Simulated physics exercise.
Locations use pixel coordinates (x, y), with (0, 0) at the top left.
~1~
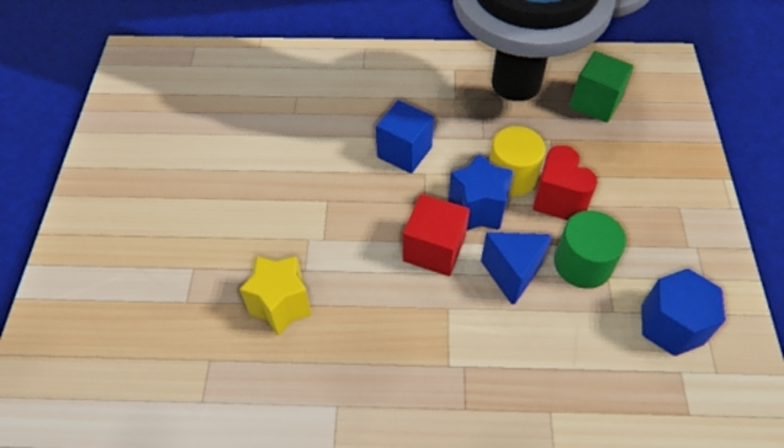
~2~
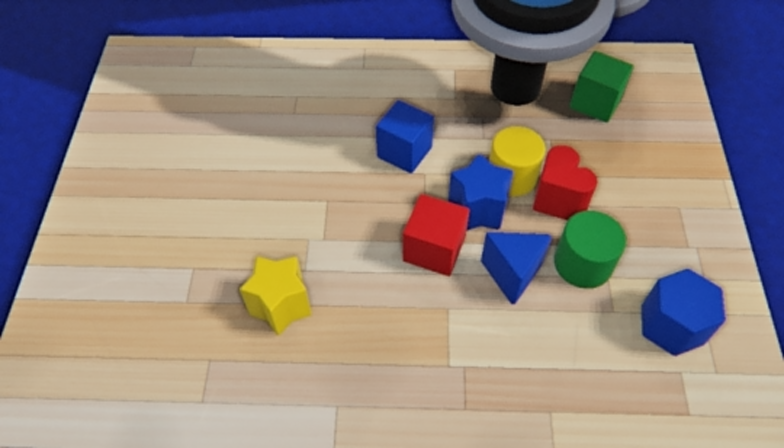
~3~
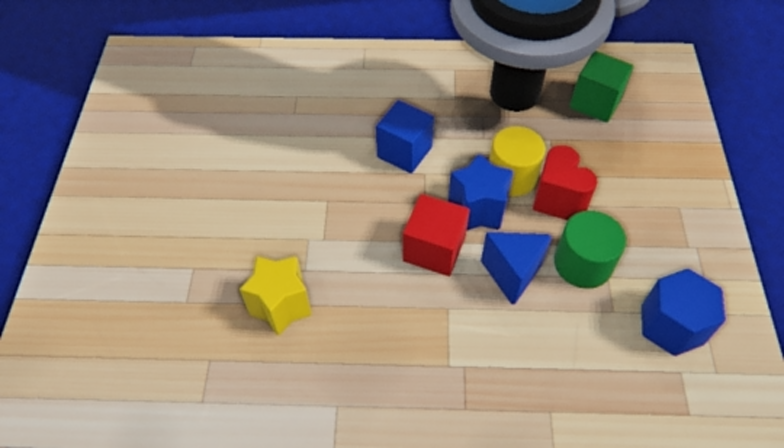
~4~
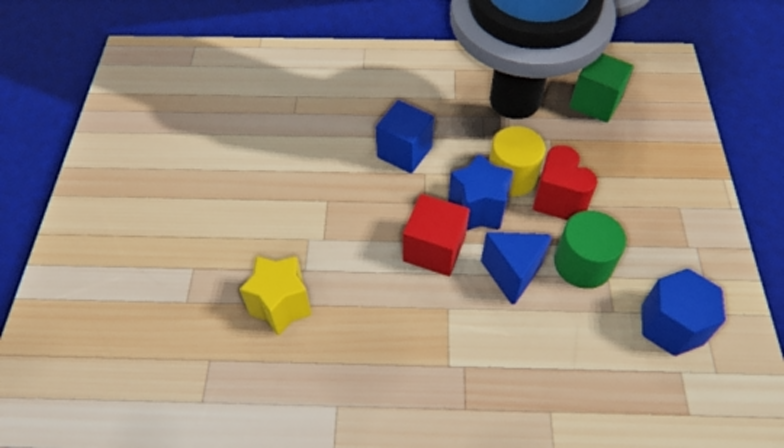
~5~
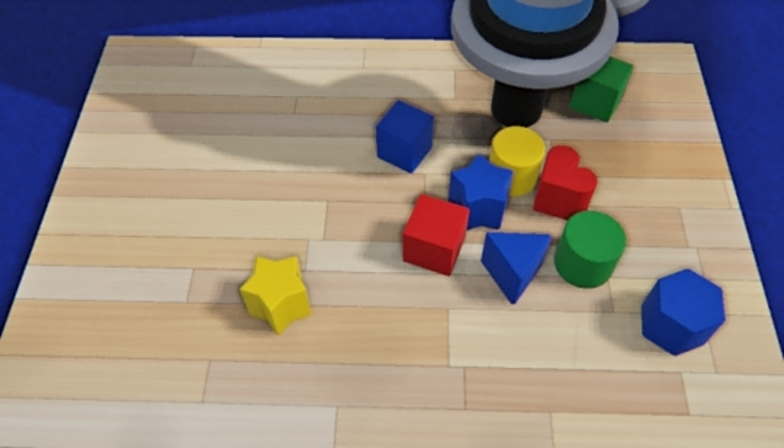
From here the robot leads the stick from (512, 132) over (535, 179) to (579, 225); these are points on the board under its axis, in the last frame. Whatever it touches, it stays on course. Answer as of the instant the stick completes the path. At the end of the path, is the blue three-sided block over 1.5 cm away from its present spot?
I believe not.
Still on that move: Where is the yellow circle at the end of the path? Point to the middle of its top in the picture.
At (546, 222).
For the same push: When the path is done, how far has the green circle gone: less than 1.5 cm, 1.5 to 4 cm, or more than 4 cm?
It moves a fair bit, 1.5 to 4 cm.
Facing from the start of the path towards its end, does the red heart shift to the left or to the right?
Its shift is leftward.
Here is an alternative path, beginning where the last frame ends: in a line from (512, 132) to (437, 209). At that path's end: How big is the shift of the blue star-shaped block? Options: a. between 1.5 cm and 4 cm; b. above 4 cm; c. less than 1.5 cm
That would be a.
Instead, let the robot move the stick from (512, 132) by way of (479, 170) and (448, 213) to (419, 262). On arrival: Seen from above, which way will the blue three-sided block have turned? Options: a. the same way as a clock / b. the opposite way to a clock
b
The first path, step by step. One third of the way, stick (530, 143); yellow circle (523, 175); red heart (575, 176), turned 15° anticlockwise.
Two thirds of the way, stick (556, 175); yellow circle (536, 204); red heart (607, 202), turned 25° anticlockwise; green circle (607, 250).
At the end, stick (587, 205); yellow circle (546, 222); blue three-sided block (519, 255), turned 20° clockwise; red heart (642, 212); green circle (614, 259).
